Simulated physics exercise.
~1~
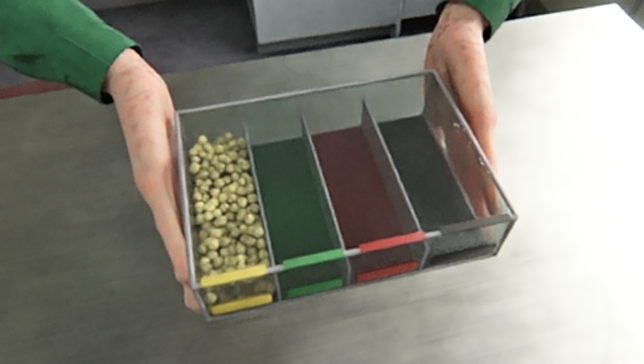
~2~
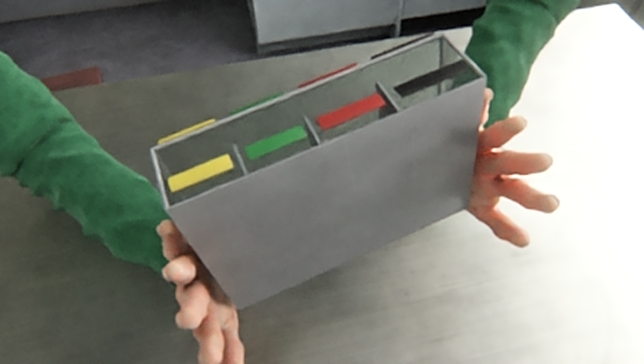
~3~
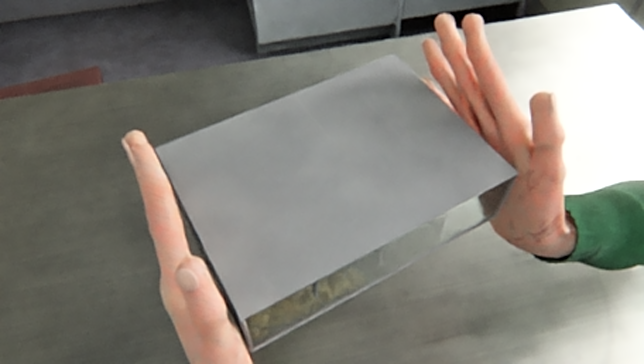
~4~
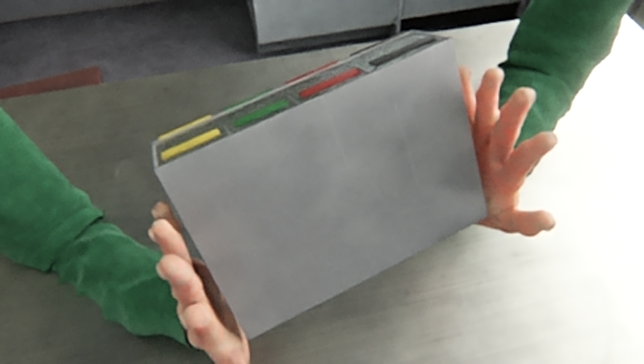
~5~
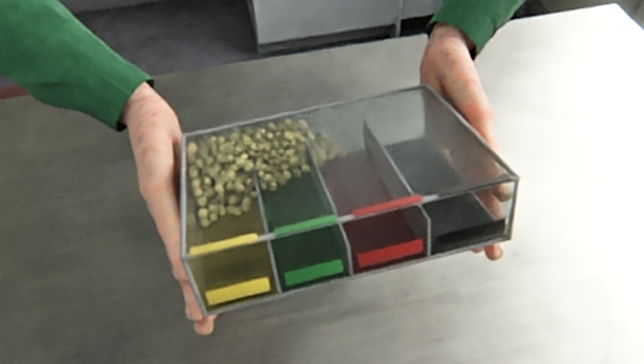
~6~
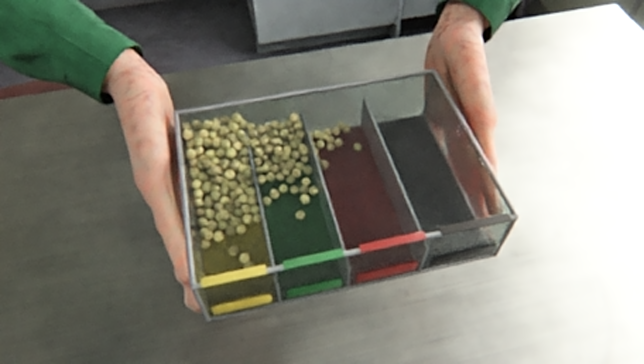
In this clip, two hands hold a clear-lidded box of small, round, pale beans in its yellow compartment, tip it over until its grey underside shows, then return it level, leaving most beans in yellow, some in green, a few in red and none in black.
